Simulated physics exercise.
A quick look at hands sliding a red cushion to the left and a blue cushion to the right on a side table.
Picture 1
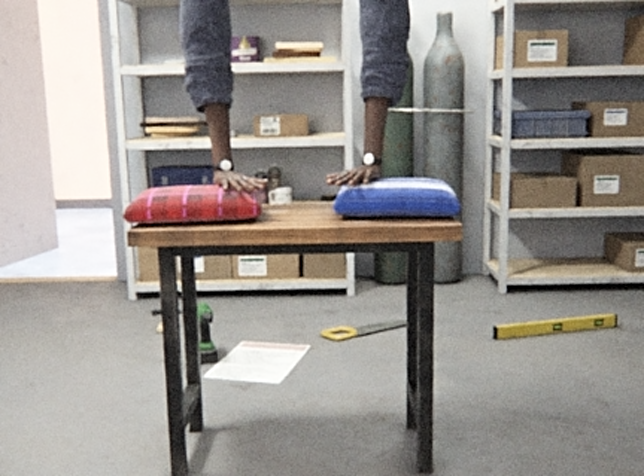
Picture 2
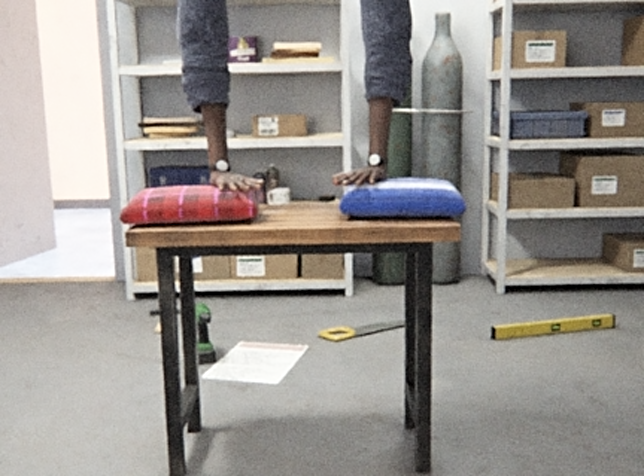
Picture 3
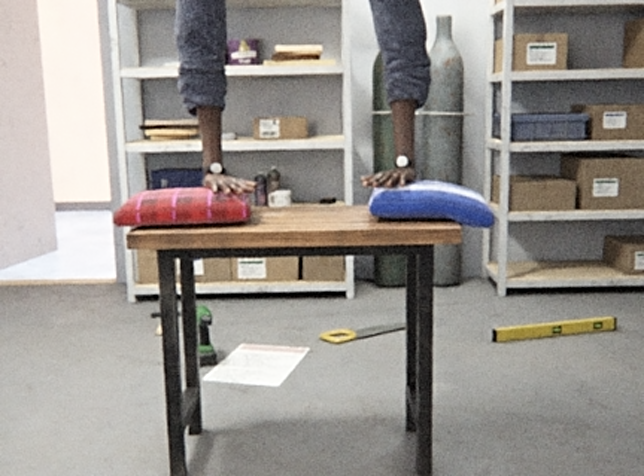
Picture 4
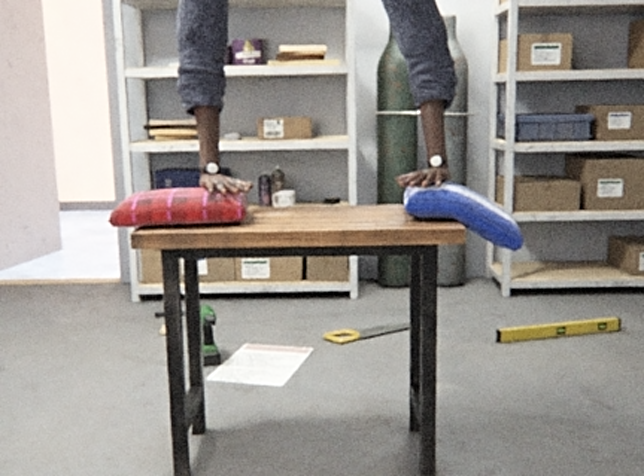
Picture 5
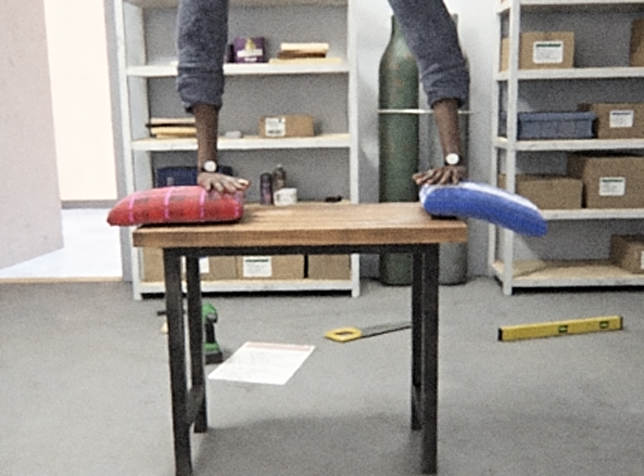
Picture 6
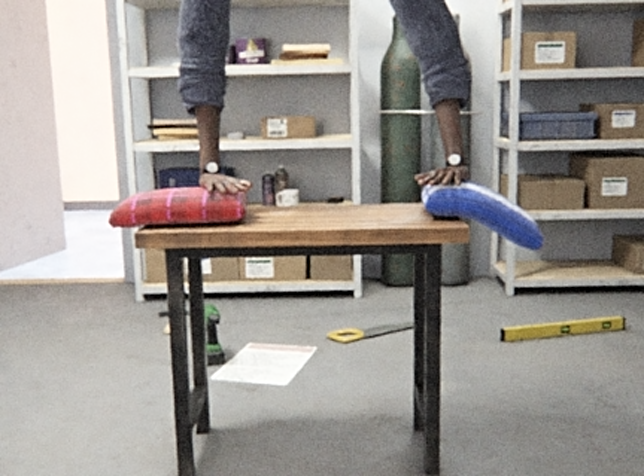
Two hands slide a red cushion slightly left and a blue cushion farther right on a table.
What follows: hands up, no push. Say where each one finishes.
As it turns out, the red cushion stays up there. The blue cushion tips over and falls.
Then, 0.40 s on from there, red cushion as it was left; blue cushion falling near (501, 329).
Then, 0.70 s on from there, red cushion as it was left; blue cushion on the floor near (570, 429).
In the end, red cushion as it was left; blue cushion on the floor near (581, 434). The red cushion remains on top and the blue cushion goes down.
